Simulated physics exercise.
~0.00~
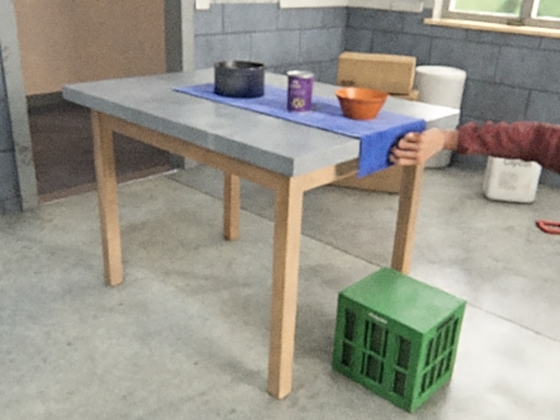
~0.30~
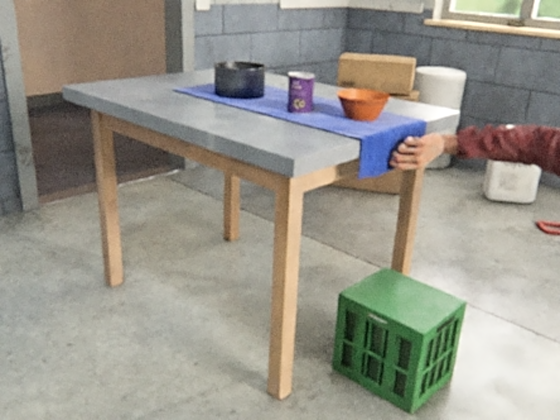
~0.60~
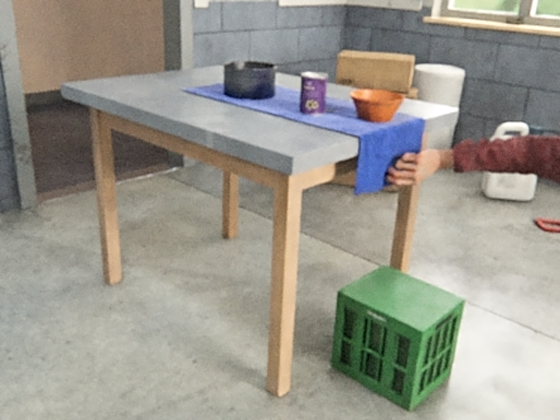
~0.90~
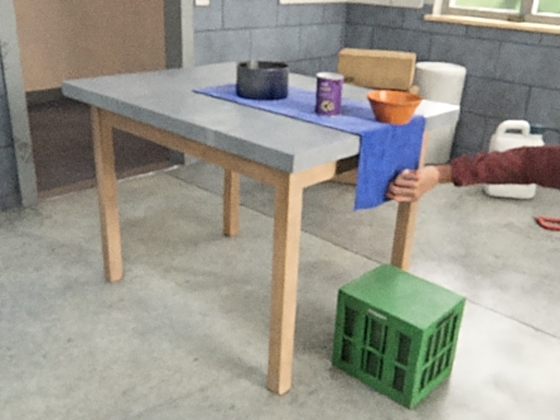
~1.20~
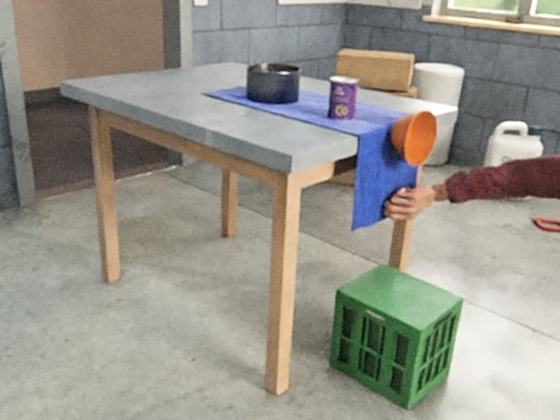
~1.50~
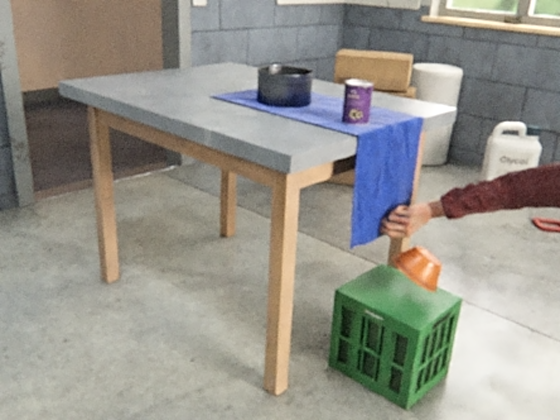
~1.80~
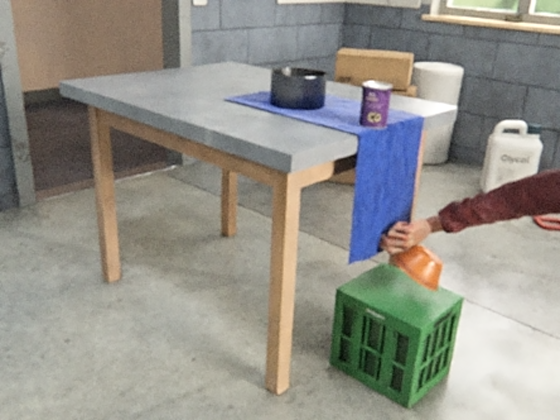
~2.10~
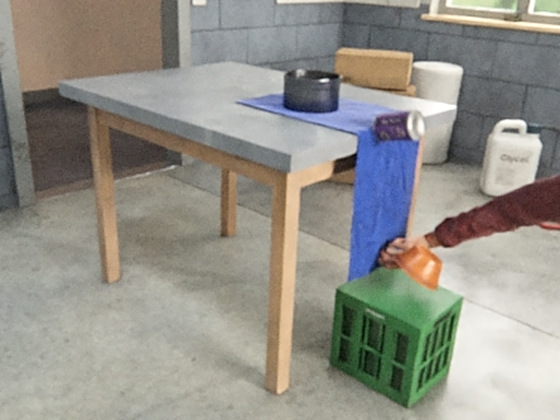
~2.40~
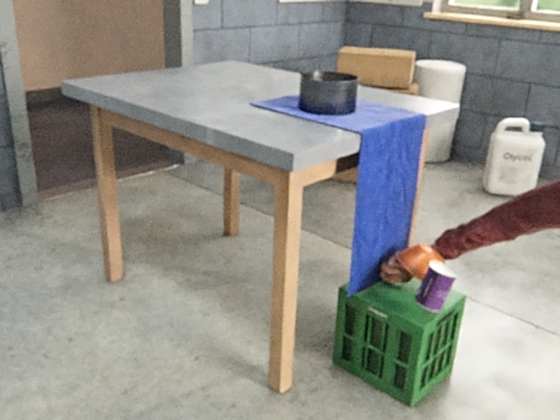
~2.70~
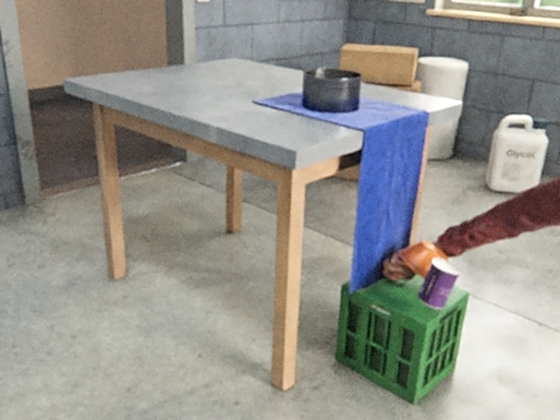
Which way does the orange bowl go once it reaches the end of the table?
The orange bowl goes down, dropping off the end of the table onto the green crate below.
